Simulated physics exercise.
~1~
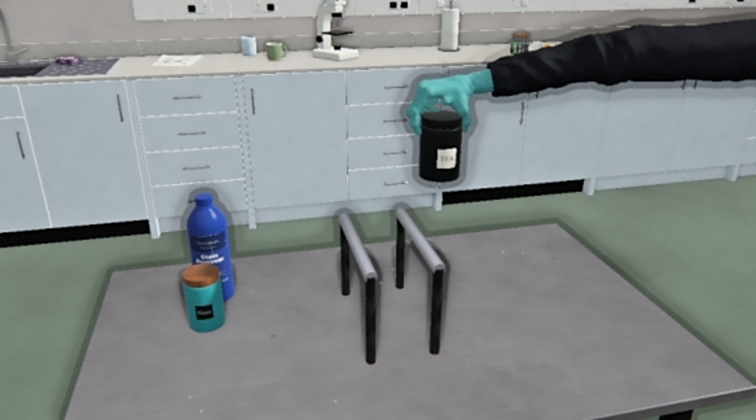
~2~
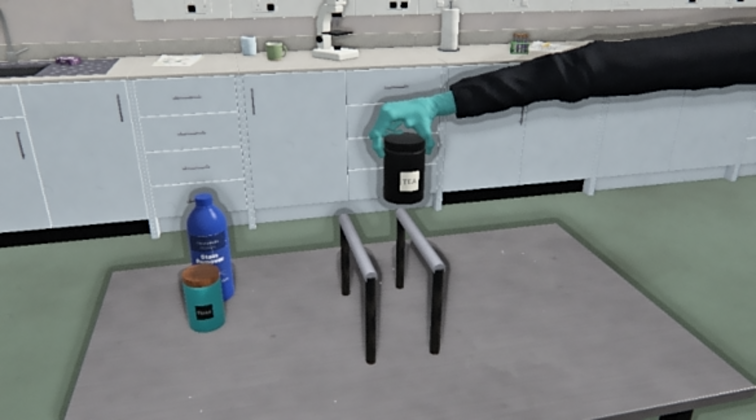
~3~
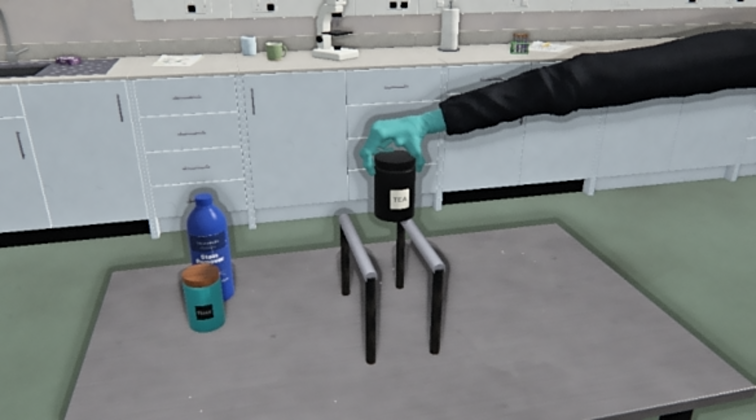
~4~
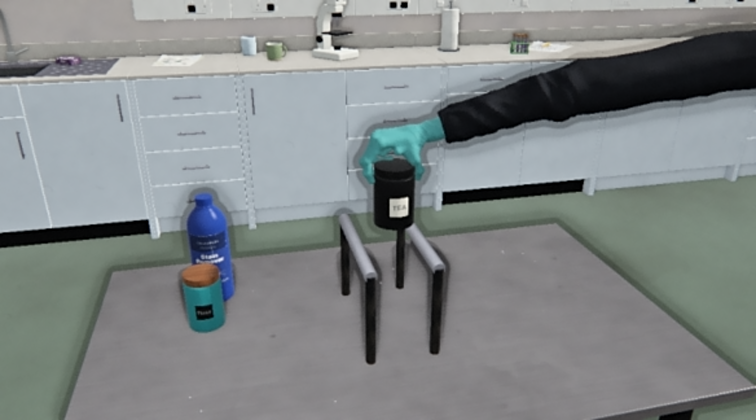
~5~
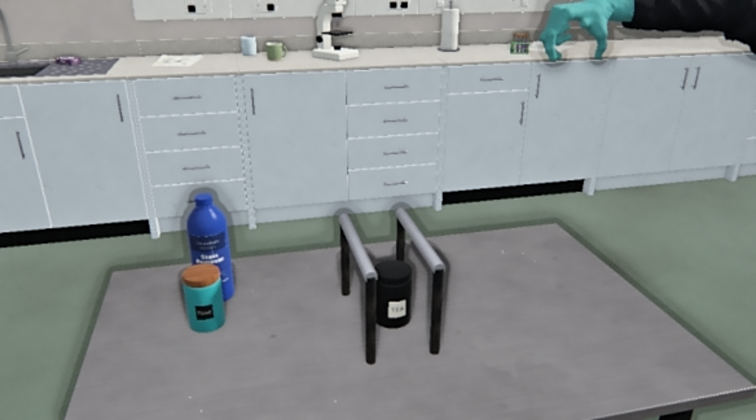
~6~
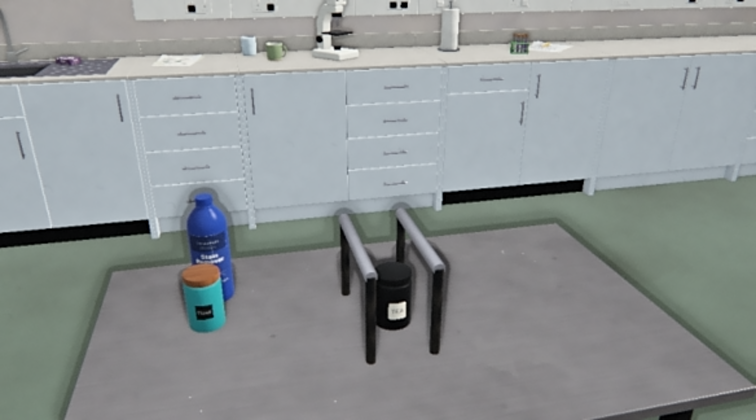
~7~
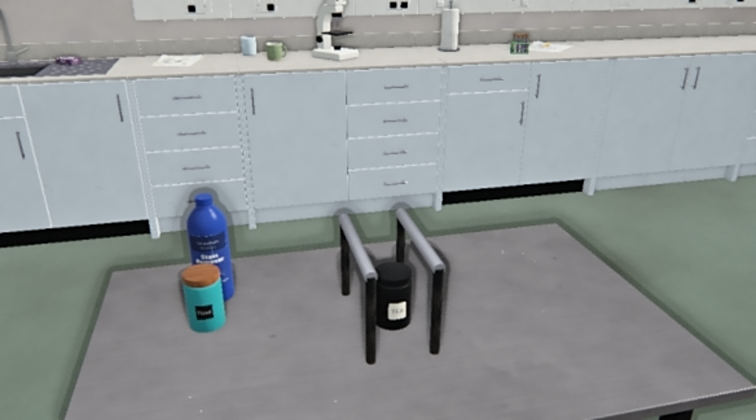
A gloved turquoise hand in a black sleeve holds a black jar above a grey table in a laboratory, viewed from slightly above, with pale blue cabinets and a microscope on the counter behind. Two parallel rails on dark legs stand mid-table, while a blue bottle and a turquoise jar with a brown lid sit to the left. The hand carries the upright jar left and down until it hovers over the gap, then releases it and withdraws to the right. The jar drops through and ends standing on the tabletop between the rails, the others unmoved.
